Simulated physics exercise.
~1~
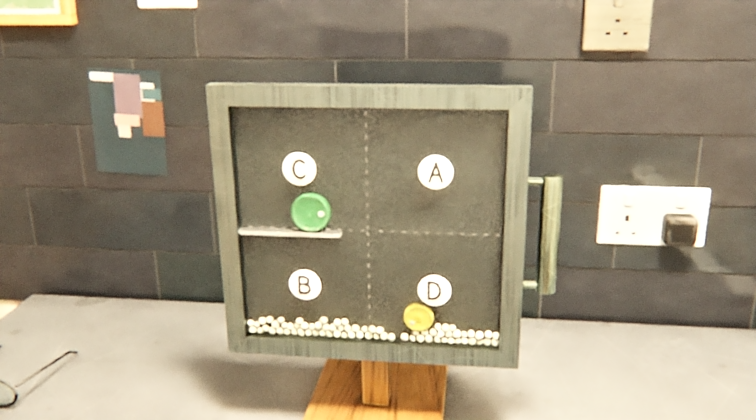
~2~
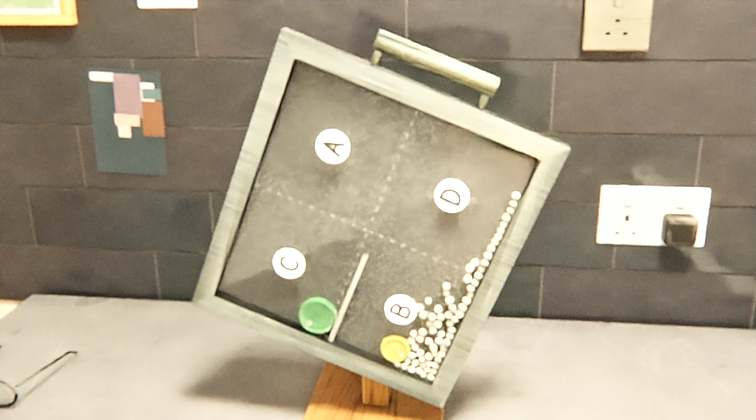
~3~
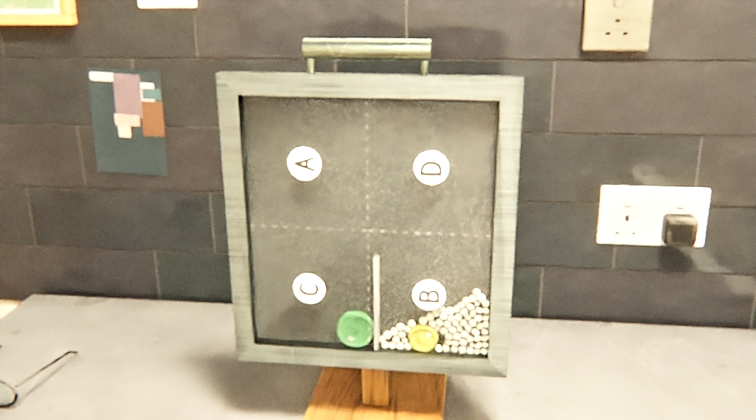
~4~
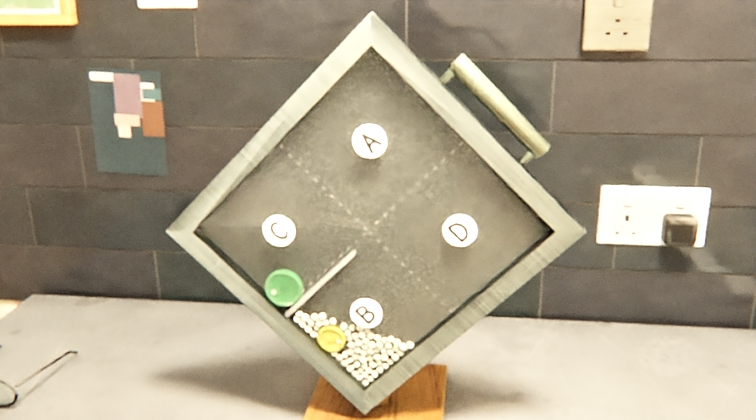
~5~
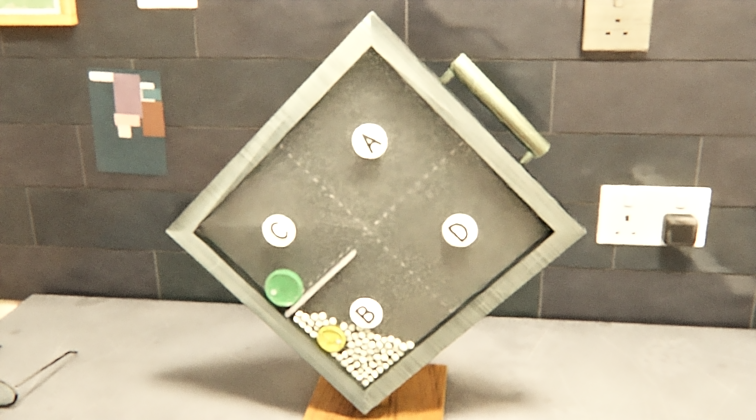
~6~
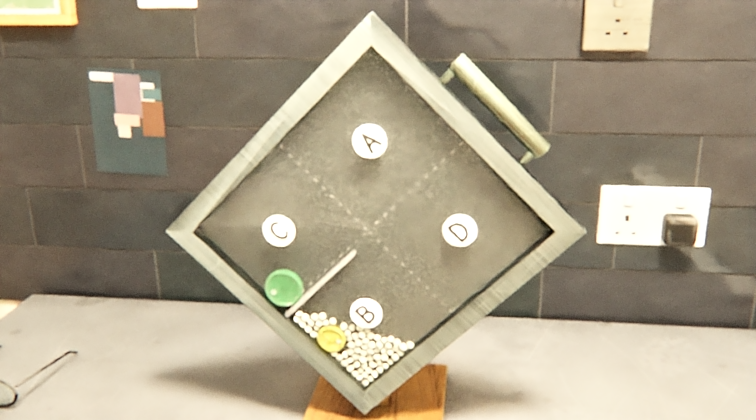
The clip opens on a square, clear-fronted case standing level on a wooden stand, with small white pills along its floor, a green disc on a short ledge beneath C, and a yellow disc near D. The case turns anticlockwise, and the pills and yellow disc gather in B while the green disc settles in C. It reaches a quarter turn, its handle now on top and the ledge upright between the discs. Then it swings partway back clockwise, and the pills slide left into the bottom corner. It ends motionless, balanced cornerwise, with the green disc in C and the yellow disc among the pills in B.
